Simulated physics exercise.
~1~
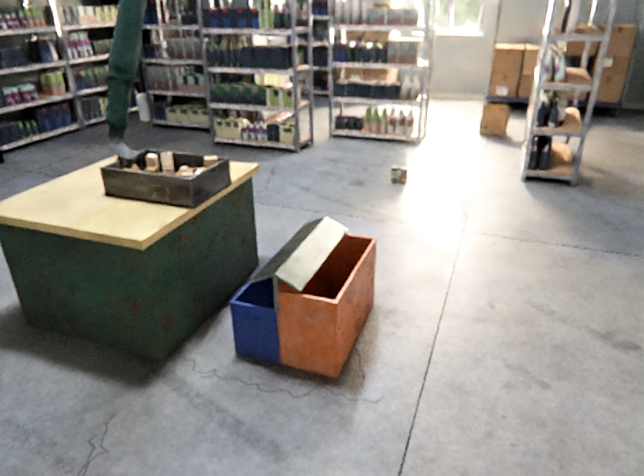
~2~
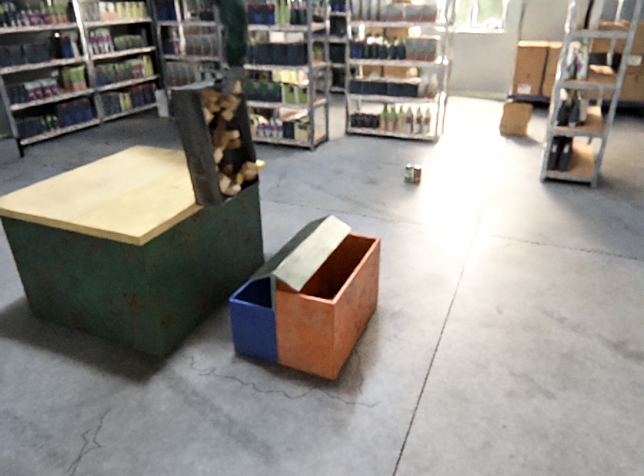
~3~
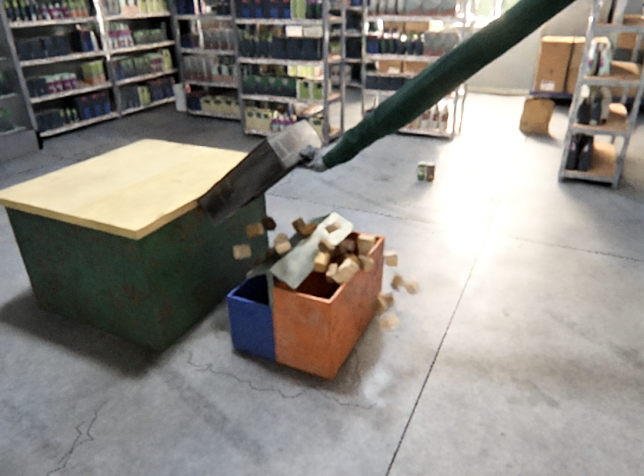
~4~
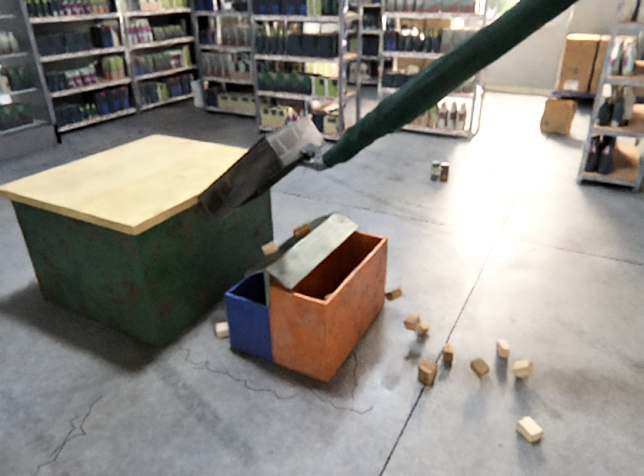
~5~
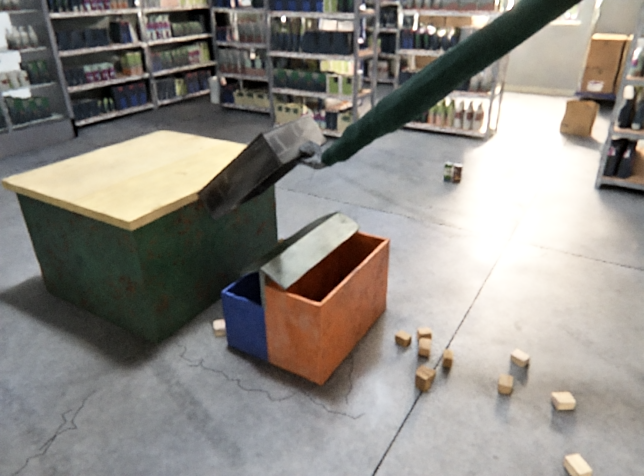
A green mechanical arm tipped a dark crate over the edge of a green bench, spilling wooden blocks towards a ridged blue and orange container below; many dropped inside, but others scattered on the floor, mostly beyond the orange bin, with one beside the blue box.
